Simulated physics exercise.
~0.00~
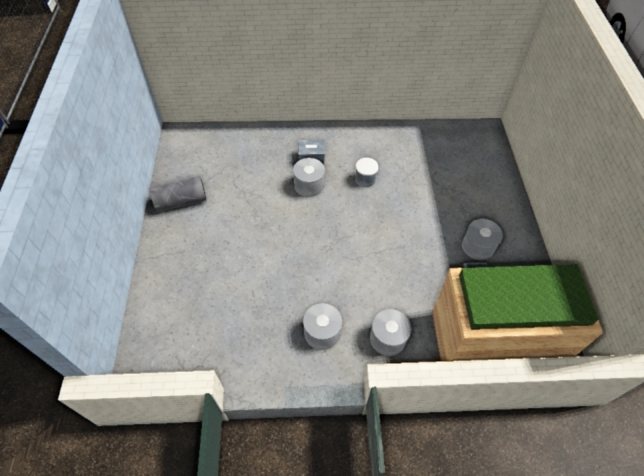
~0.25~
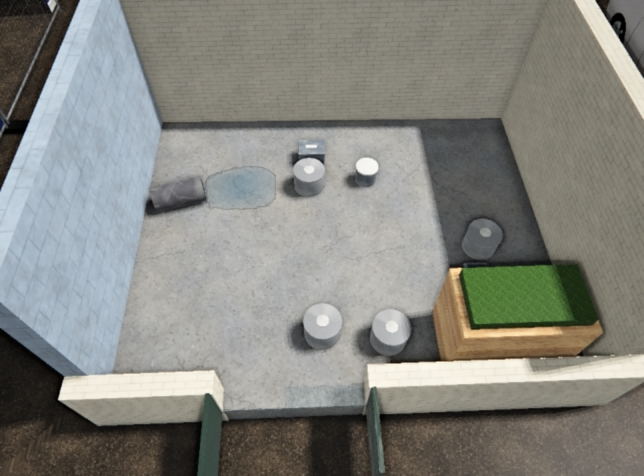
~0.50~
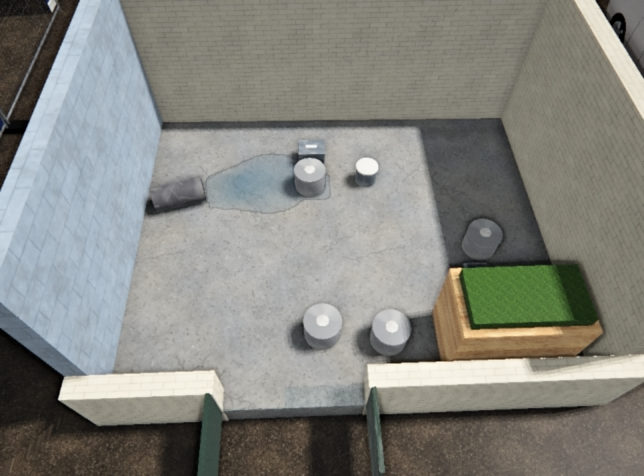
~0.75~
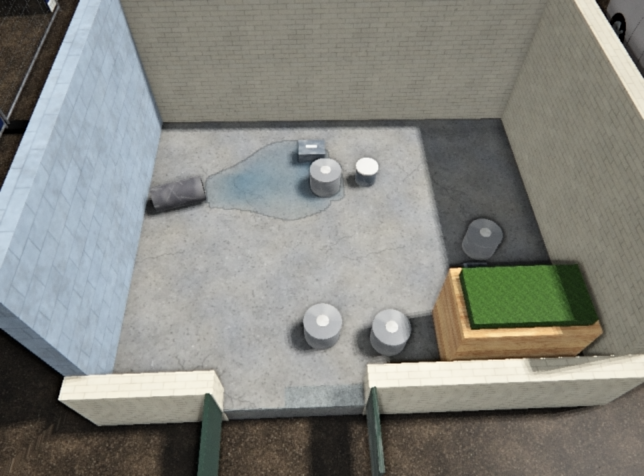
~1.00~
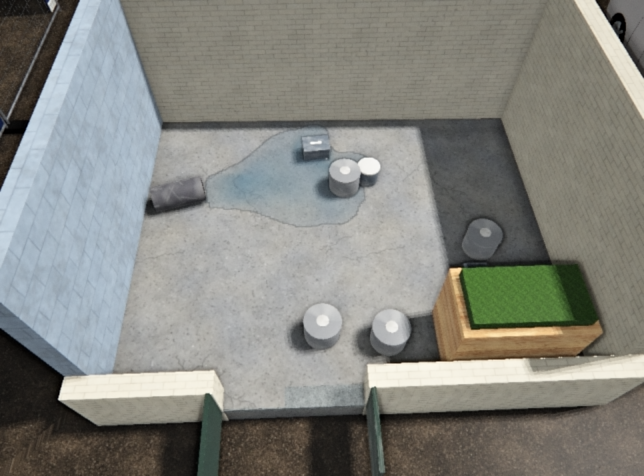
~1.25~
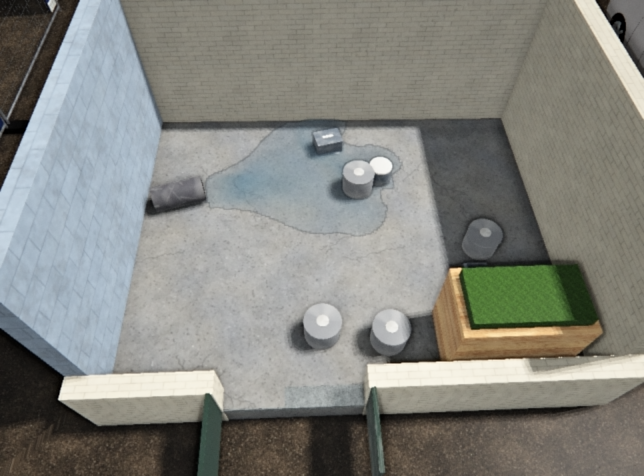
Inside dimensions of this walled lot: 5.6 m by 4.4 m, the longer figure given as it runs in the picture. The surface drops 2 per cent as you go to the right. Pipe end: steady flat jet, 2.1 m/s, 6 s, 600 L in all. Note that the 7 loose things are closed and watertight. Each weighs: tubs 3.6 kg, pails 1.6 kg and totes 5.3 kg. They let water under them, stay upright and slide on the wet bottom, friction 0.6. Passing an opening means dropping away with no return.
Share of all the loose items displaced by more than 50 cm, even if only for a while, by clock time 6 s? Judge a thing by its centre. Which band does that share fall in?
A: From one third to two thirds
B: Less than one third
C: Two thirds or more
A, from one third to two thirds.
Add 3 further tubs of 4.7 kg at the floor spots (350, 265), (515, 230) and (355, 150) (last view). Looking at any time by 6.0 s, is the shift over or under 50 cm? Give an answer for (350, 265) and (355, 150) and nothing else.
Respectively lower and higher.
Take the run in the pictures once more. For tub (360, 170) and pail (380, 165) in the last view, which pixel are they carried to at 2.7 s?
Around (482, 196) and (488, 178).
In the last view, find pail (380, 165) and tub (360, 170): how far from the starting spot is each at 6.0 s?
Going in order, that's 200 cm then 350 cm.
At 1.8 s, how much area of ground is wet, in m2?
I'd put it close to 6.5 m2.
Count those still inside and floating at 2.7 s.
Of them, 2.
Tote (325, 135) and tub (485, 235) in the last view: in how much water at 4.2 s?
Close to 12 and 2 centimetres.
After 1.8 s 3 of 7 are over 50 cm from their spots; 1 afloat.
After 2.7 s 3 of 7 are over 50 cm from their spots; 2 afloat.
After 4.2 s 3 of 7 are over 50 cm from their spots; 3 afloat.
After 6.0 s 4 of 7 are over 50 cm from their spots, and 4 have been at some point; 4 afloat.
